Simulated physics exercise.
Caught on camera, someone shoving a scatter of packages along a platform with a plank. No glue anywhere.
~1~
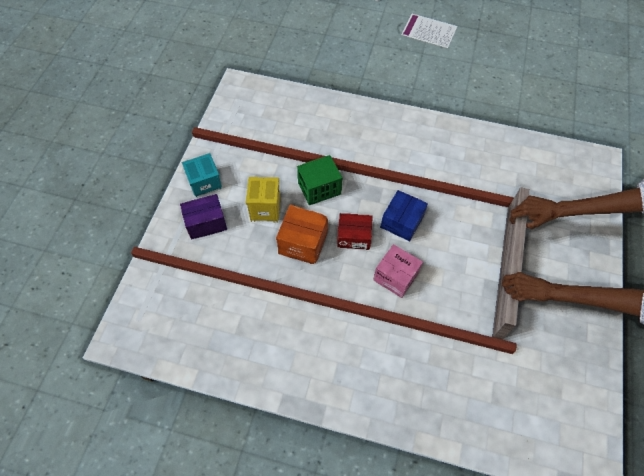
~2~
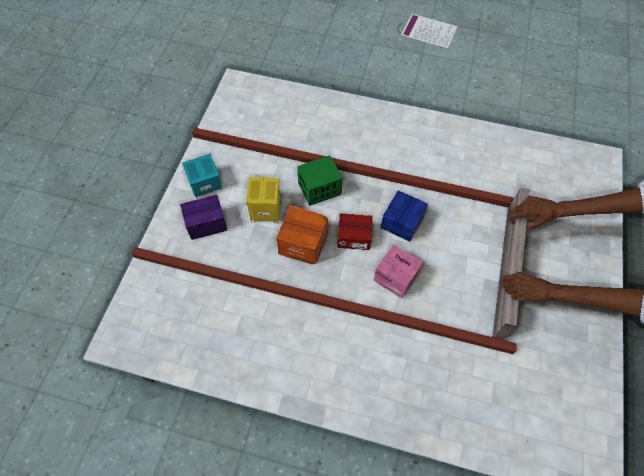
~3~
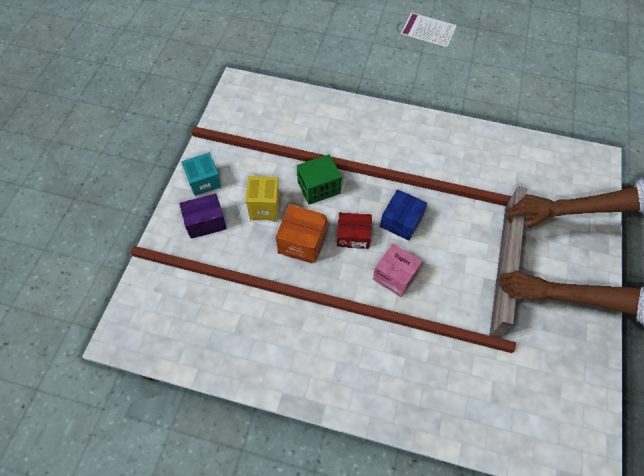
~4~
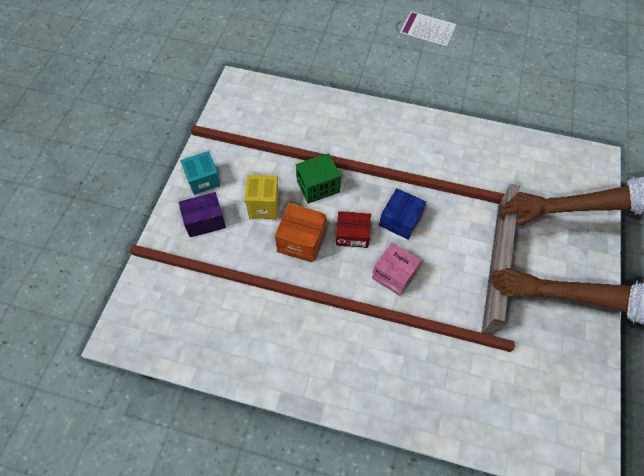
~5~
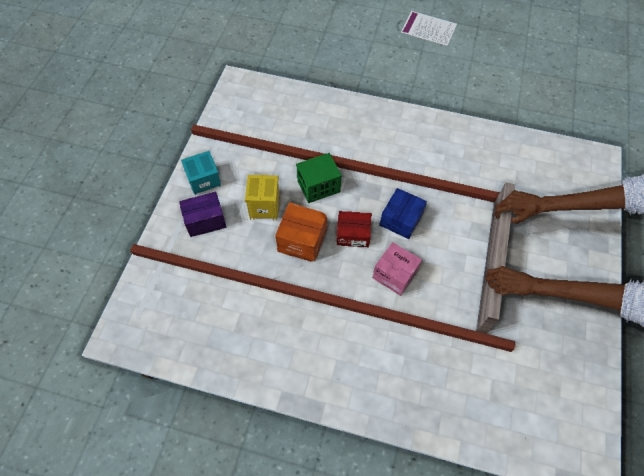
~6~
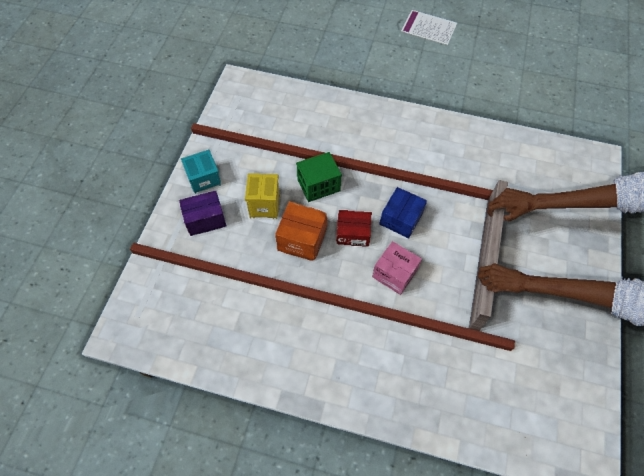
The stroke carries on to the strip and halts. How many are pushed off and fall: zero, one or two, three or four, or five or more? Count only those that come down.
The number that fall off is five or more.
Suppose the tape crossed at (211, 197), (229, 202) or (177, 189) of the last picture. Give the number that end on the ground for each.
Down on the ground: 3, 2 and 8.
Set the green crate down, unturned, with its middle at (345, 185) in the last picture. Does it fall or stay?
The green crate tumbles off.
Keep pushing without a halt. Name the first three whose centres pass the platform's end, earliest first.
Earliest first: The turquoise tote, then the purple box, then the orange box.
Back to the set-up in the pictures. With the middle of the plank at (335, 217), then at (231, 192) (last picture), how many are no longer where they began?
By then 5, and 8.
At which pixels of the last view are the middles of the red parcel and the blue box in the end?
About (171, 192), and the other about (186, 164).
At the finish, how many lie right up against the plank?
In contact: 3.
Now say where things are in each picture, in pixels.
In the first frame, turquoise tote (202, 176); purple box (204, 217); yellow tote (264, 200); plank (511, 261); tape (195, 197).
In the second frame, purple box (204, 217); orange box (303, 235).
In the third frame, yellow tote (264, 199); pink box (397, 270).
In the fourth frame, turquoise tote (201, 173); plank (501, 257).
In the fifth frame, purple box (203, 215); green crate (319, 178).
In the sixth frame, turquoise tote (202, 172); purple box (203, 213); yellow tote (263, 197); plank (489, 253); tape (194, 193).
Early on, none off yet; turquoise tote at rest near (202, 172); purple box at rest near (203, 213); yellow tote at rest near (263, 197).
A while later, none off yet; turquoise tote at rest near (202, 172); purple box at rest near (203, 213); yellow tote travelled a little near (257, 191).
Further along, none off yet; turquoise tote travelled about its own width near (176, 166); purple box travelled about its own width near (167, 195); yellow tote travelled well along near (202, 177).
Finally, the number that fall off is five or more; lost, orange box, green crate, yellow tote, purple box and turquoise tote.
